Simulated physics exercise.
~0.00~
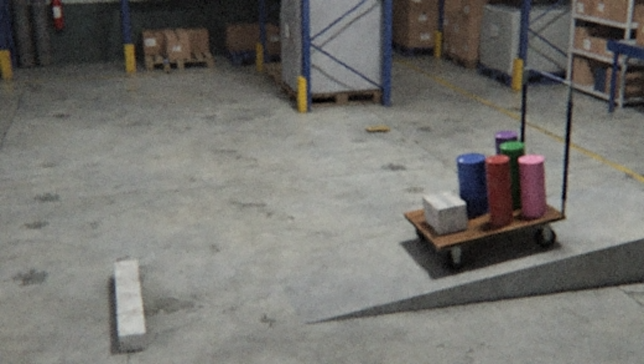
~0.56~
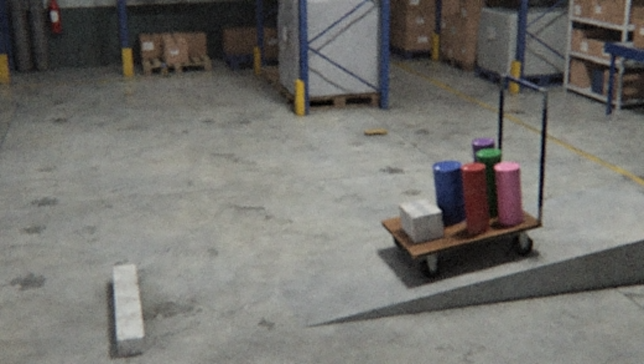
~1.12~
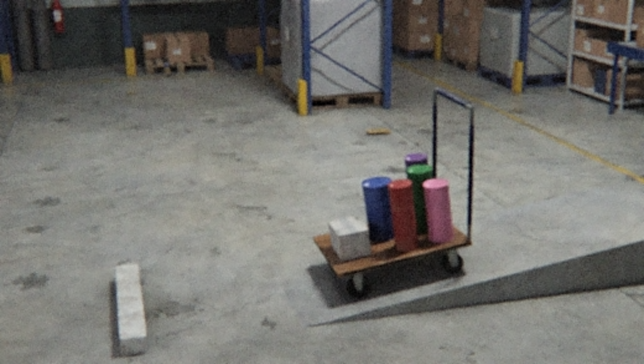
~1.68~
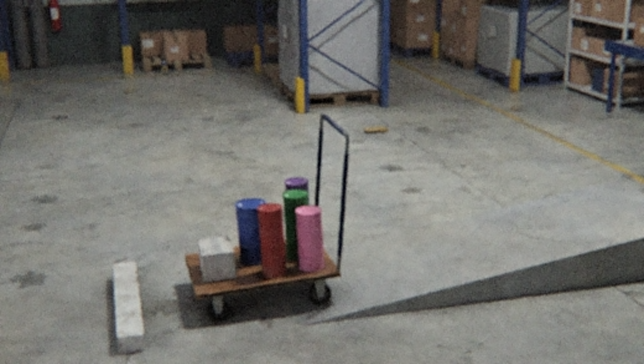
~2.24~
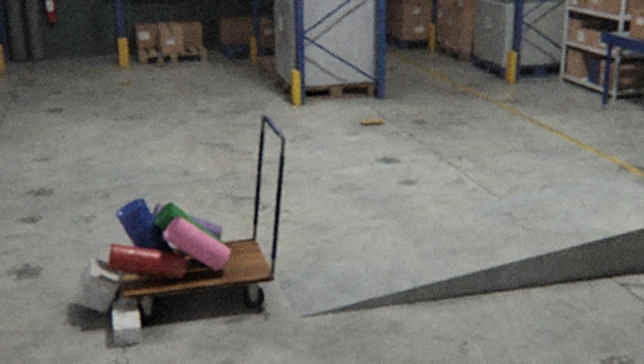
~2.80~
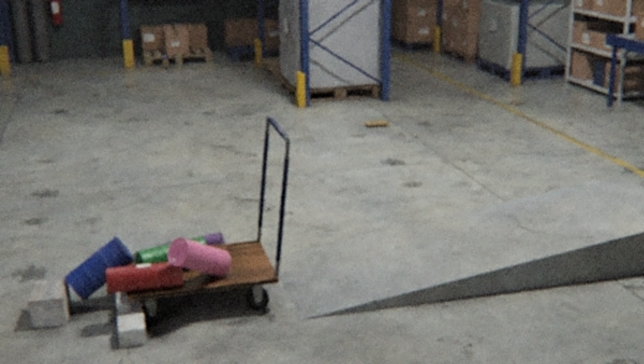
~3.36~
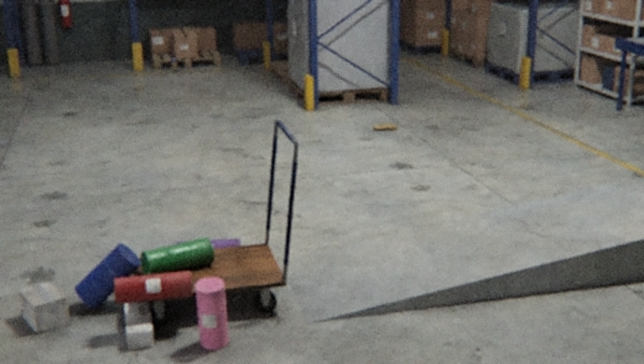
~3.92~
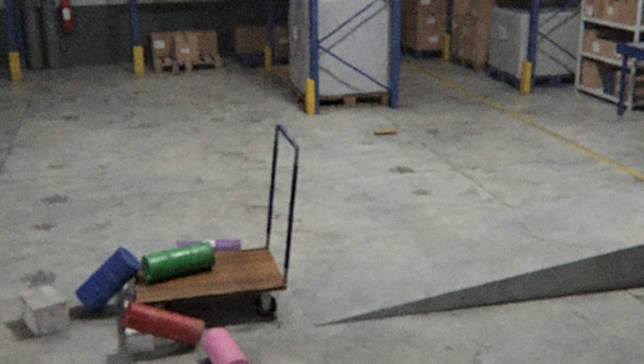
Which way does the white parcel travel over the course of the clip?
The white parcel moves to the left, riding on the trolley and then tumbling off its front end onto the floor.
